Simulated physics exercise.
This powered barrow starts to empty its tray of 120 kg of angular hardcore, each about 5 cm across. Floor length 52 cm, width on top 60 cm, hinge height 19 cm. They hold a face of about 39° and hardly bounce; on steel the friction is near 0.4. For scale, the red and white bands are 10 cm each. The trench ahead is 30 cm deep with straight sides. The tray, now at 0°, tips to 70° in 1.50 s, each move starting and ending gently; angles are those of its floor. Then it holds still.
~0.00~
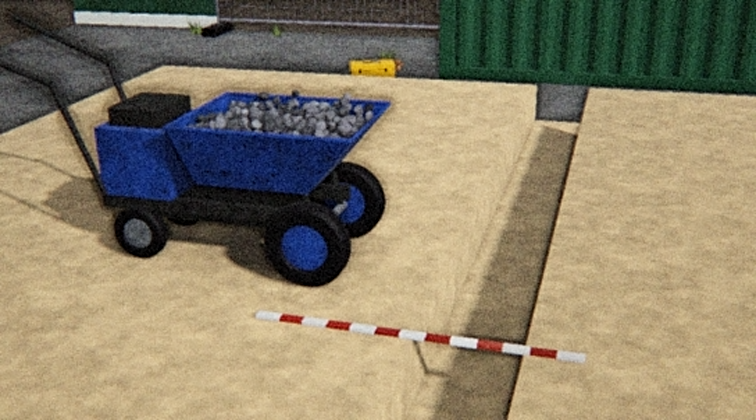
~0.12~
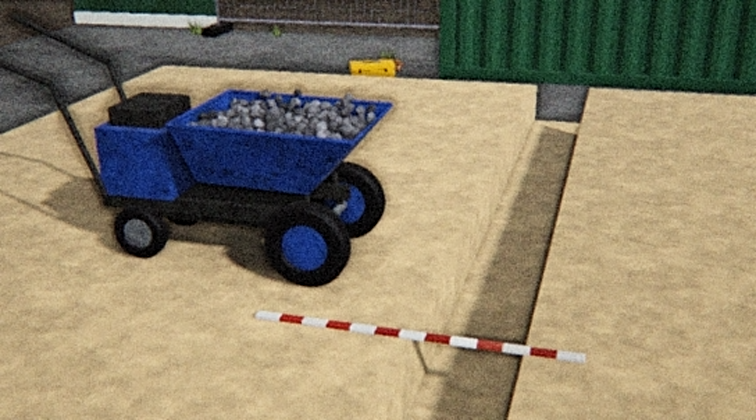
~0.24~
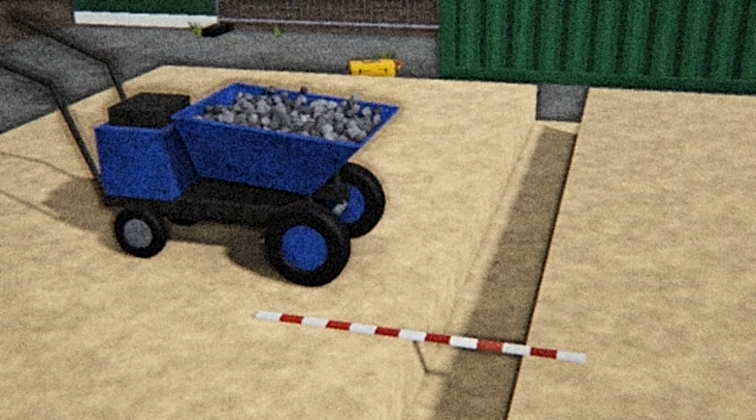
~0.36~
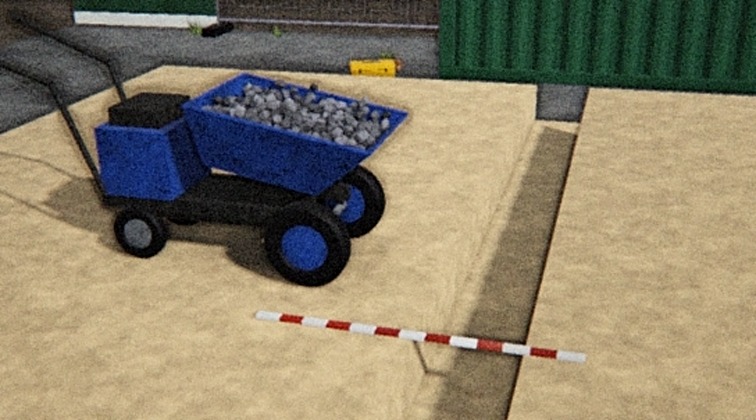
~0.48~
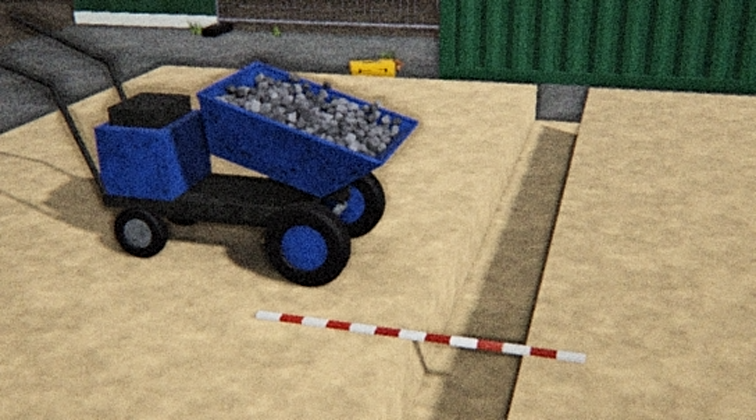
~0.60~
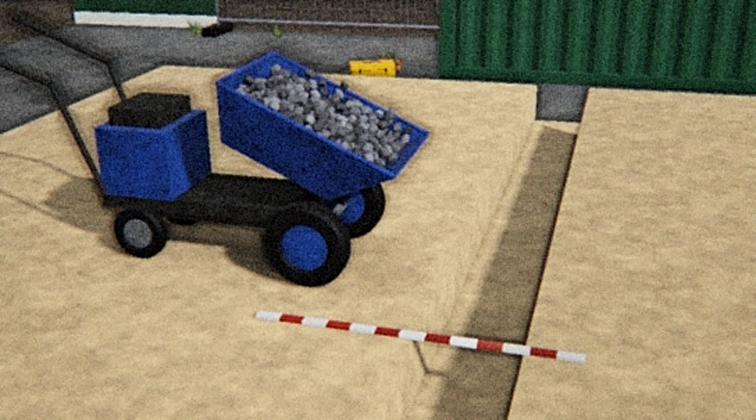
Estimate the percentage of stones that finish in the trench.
Some 98 per cent of it.
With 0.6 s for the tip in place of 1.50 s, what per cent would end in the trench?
In that case some 100 per cent.
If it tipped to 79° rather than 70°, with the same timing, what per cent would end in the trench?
In that case some 100 per cent.
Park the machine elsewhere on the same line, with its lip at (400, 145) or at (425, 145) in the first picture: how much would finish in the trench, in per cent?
Near 90 per cent from the first place, 70 from the second.
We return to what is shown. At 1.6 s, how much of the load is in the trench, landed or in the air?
About 35 per cent by then.
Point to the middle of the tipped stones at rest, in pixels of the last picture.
Around (484, 319).
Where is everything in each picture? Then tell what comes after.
In the first frame, lip at (350, 142), floor tilted 0°, highest stones at (302, 103).
In the second frame, the tray is at 1°, its lip at (352, 143); the top of the load is at (304, 102); the stones move at 0.2 m/s on average.
In the third frame, the tray is at 5°, its lip at (360, 147); the top of the load is at (299, 98); the stones move at 0.3 m/s on average.
In the fourth frame, lip at (370, 154), floor tilted 10°, highest stones at (266, 91); the stones move at 0.4 m/s on average.
In the fifth frame, the tray is at 17°, its lip at (382, 164); the top of the load is at (273, 84); the stones move at 0.5 m/s on average.
In the sixth frame, lip at (394, 177), floor tilted 25°, highest stones at (280, 77); the stones move at 0.6 m/s on average.
After 1.1 s the floor is at 59°; 99 % in the tray, 1 % in the trench; the foremost stones are at (457, 243).
After 1.6 s the floor is at 70°; 67 % in the tray, 33 % in the trench; the foremost stones are at (530, 341).
After 2.0 s the floor is at 70°; 36 % in the tray, 64 % in the trench; the foremost stones are at (533, 330).
After 3.9 s the floor is at 70°; 2 % in the tray, 98 % in the trench; the foremost stones are at (529, 343).
